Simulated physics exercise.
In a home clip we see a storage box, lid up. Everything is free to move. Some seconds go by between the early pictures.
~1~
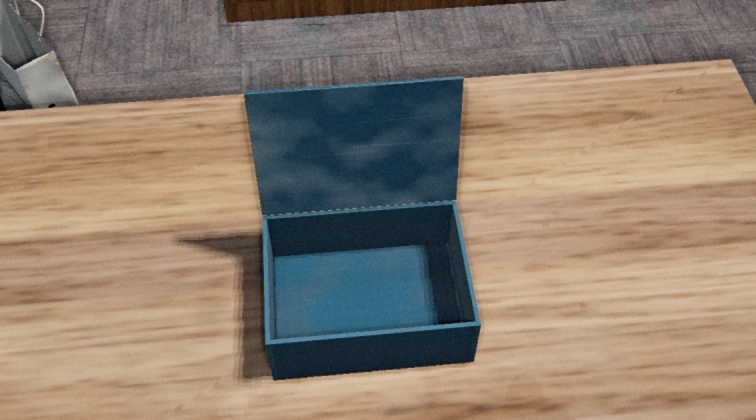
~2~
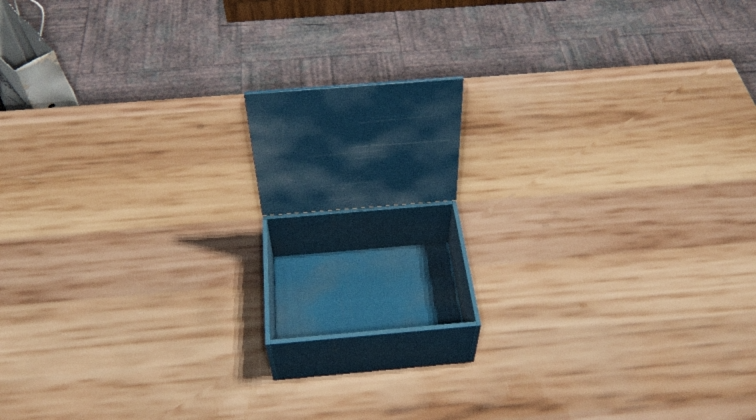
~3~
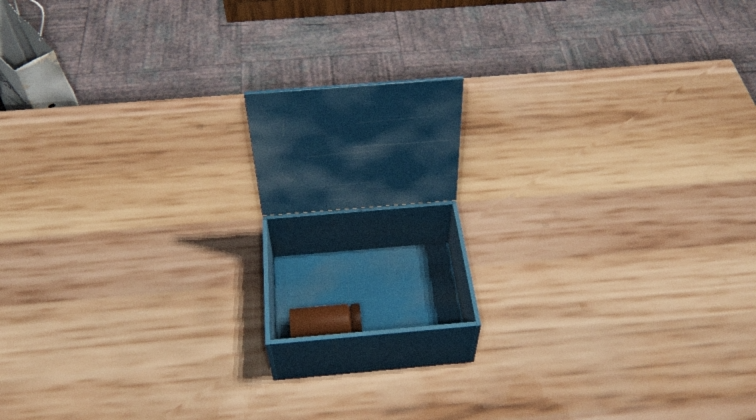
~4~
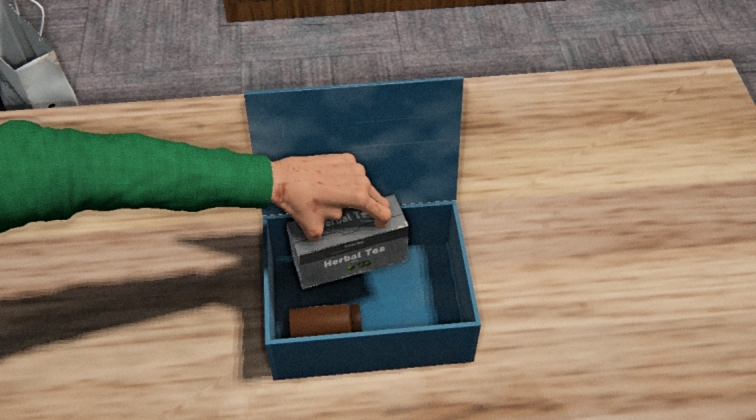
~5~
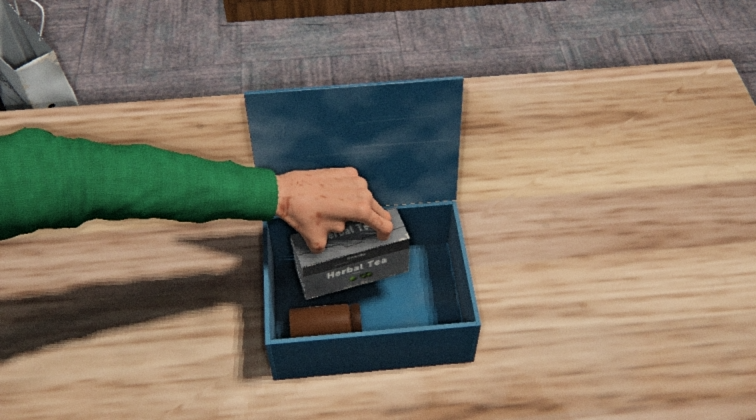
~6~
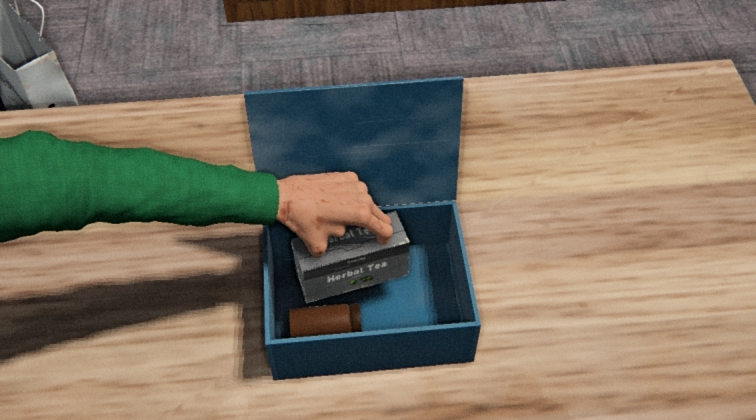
On a light wooden table above a grey carpeted floor, seen from above by a still camera, an open blue box stands with its lid raised at the back. The box is empty at first, then a small brown cylindrical container lies at its front left. A green-sleeved arm reaches in from the left, holding a grey herbal tea carton and lowering it slightly into the box, the hand still gripping it.
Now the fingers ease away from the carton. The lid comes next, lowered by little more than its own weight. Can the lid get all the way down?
Yes, it goes all the way down.
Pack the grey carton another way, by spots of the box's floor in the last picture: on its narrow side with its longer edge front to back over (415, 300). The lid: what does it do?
Once it's packed that way, the lid settles all the way.
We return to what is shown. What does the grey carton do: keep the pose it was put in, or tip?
Looking at the last picture, the grey carton is left as set.
Then, 1.30 s later than the last frame, lid 78° above the rim; grey carton moved a little near (350, 278); brown shaker moved a little.
Then, 1.80 s later than the last frame, lid 29° above the rim; grey carton moved a little near (350, 278); brown shaker moved a little.
When it is over, lid shut; moved from the start, grey carton; brown shaker as before. End places, in pixels of the last picture, grey carton near (350, 278).
